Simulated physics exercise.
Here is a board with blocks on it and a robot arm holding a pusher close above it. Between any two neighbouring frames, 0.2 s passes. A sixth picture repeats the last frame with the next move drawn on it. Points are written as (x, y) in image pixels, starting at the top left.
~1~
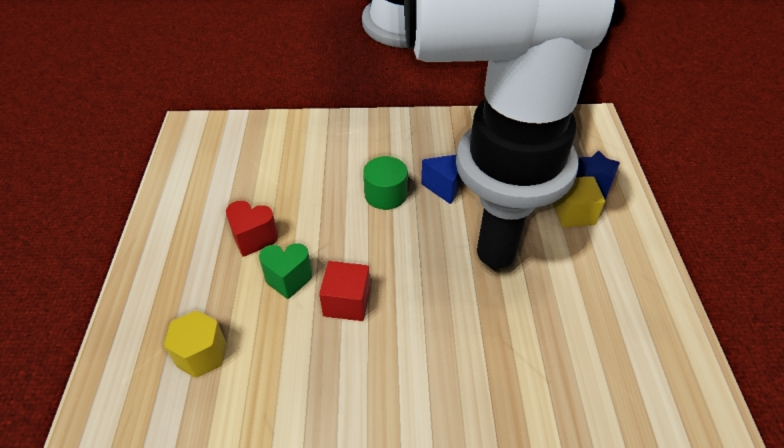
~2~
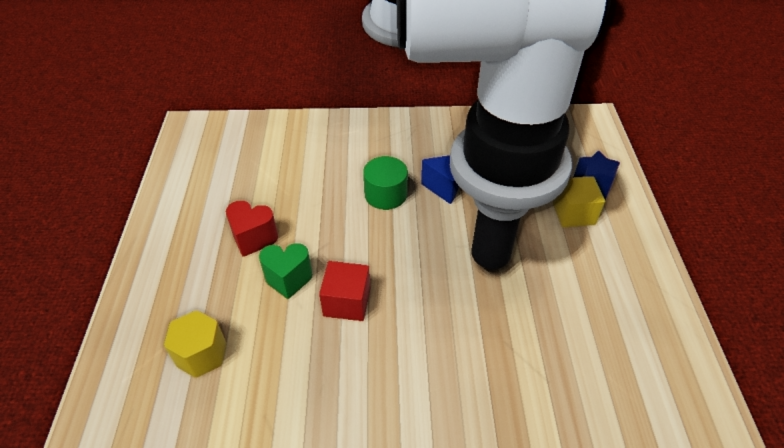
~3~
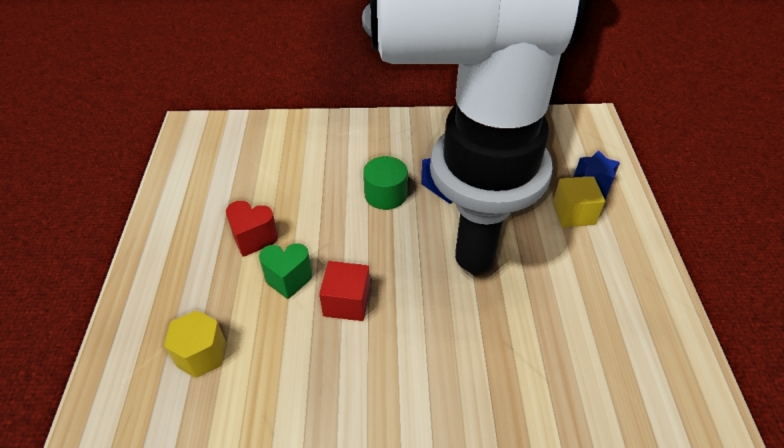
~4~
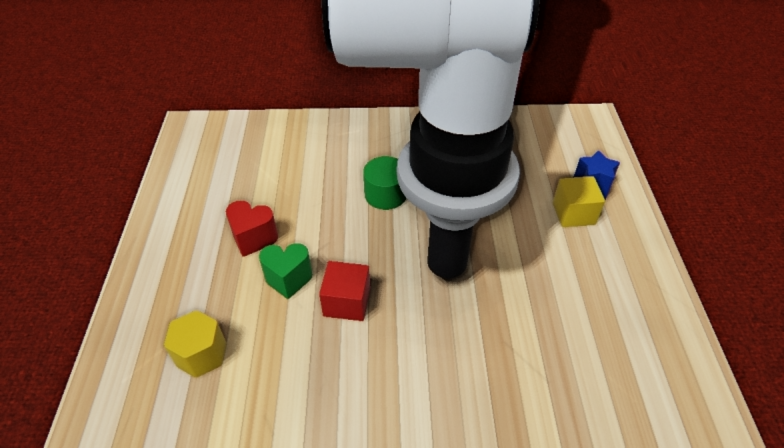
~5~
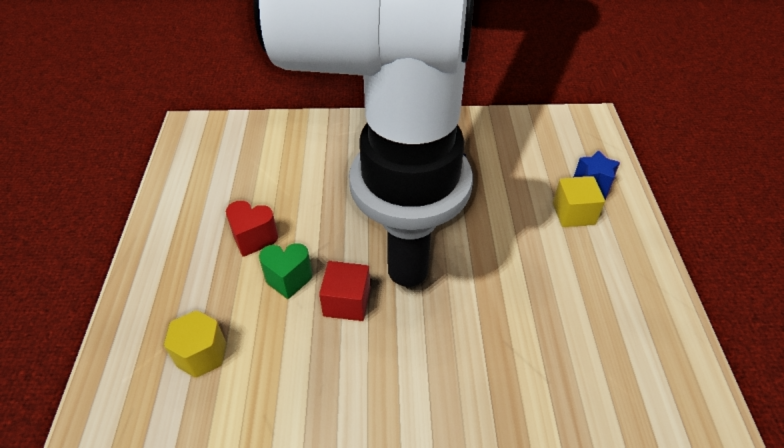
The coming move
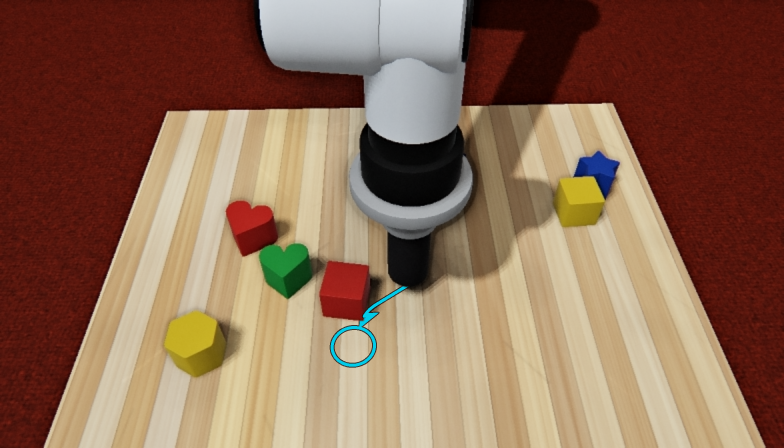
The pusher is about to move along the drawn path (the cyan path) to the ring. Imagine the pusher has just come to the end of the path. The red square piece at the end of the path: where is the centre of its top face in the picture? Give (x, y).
The red square piece ends near (318, 289).
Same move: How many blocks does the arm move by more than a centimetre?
It should be one.
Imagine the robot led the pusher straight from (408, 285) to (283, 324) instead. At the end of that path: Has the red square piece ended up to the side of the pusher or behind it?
Answer: No.
Drawn move, from (408, 285) over (383, 300) and (363, 319) to (353, 346).
On the path given first. Halfway along, pusher at (369, 295); red square piece at (324, 286).
At the end, pusher at (352, 332); green heart still; red square piece at (318, 289), turned 15° clockwise.
